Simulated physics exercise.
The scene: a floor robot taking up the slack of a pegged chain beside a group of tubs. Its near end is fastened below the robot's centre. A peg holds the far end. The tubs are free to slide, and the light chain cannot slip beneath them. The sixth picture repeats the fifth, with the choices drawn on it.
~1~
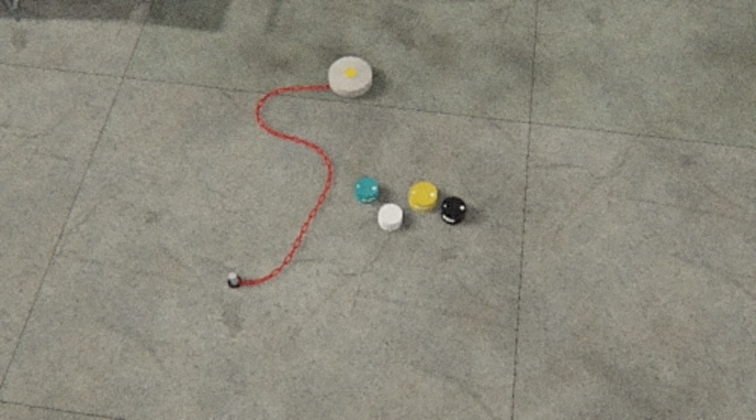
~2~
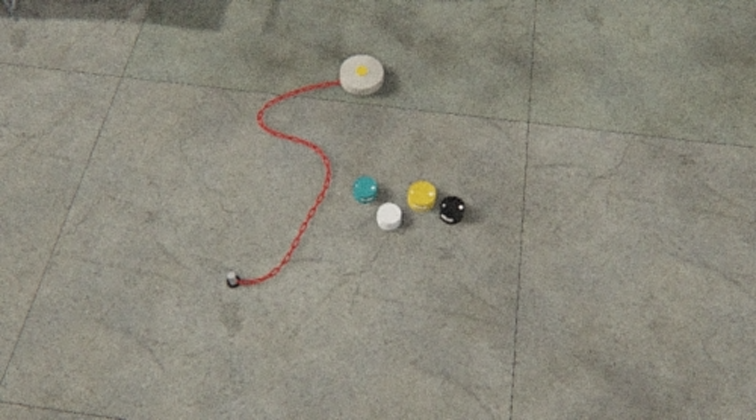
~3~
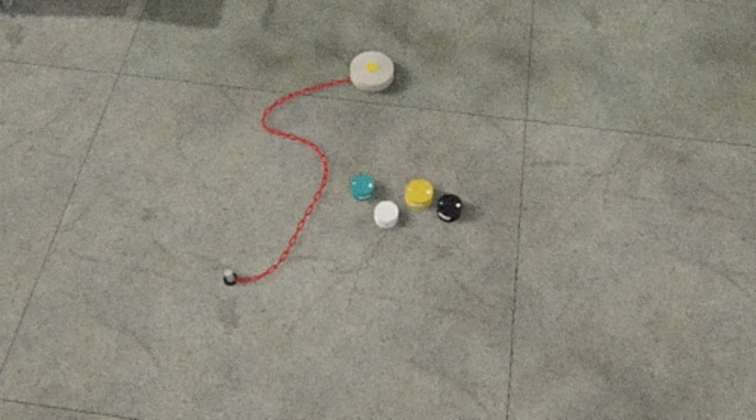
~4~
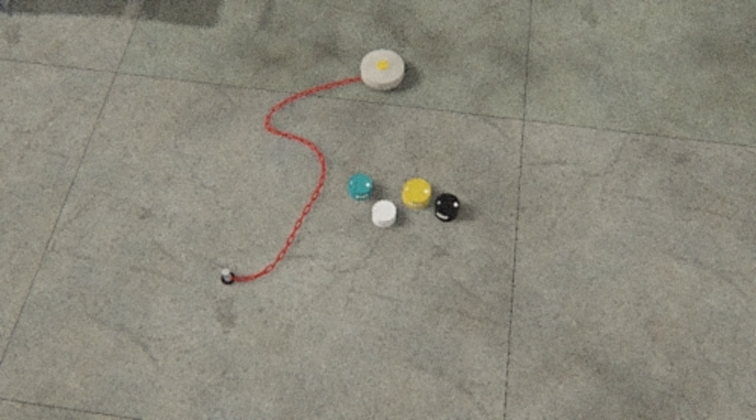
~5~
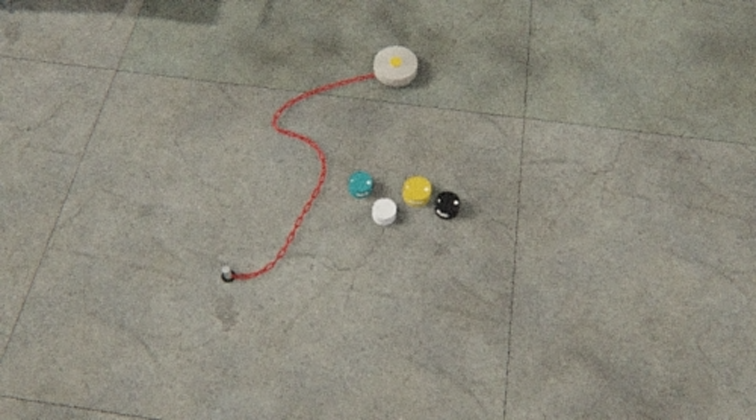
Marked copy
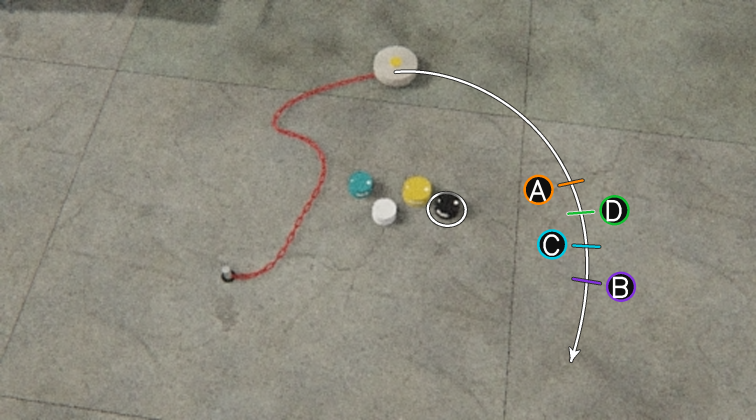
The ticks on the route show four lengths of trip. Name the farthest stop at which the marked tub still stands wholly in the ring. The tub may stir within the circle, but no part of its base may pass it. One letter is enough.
At B, and not beyond.
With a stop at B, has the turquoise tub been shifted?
Yes.
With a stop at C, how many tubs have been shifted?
The count is none.
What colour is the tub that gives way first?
The turquoise one.
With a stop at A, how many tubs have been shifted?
By then, none.
On the copy, A at (571, 183); B at (587, 281); C at (586, 246); D at (581, 213); the ring at (447, 209); the route from (396, 72) via (560, 161) to (571, 361).
On B. First, robot (504, 97); black tub (447, 206).
Then, robot (573, 180); black tub (447, 206).
Finally, robot (589, 277); turquoise tub (367, 198); yellow tub (416, 197); black tub (447, 206); the black tub is still in its ring.
By contrast, A is safe but short; C is safe but short; D is safe but short.
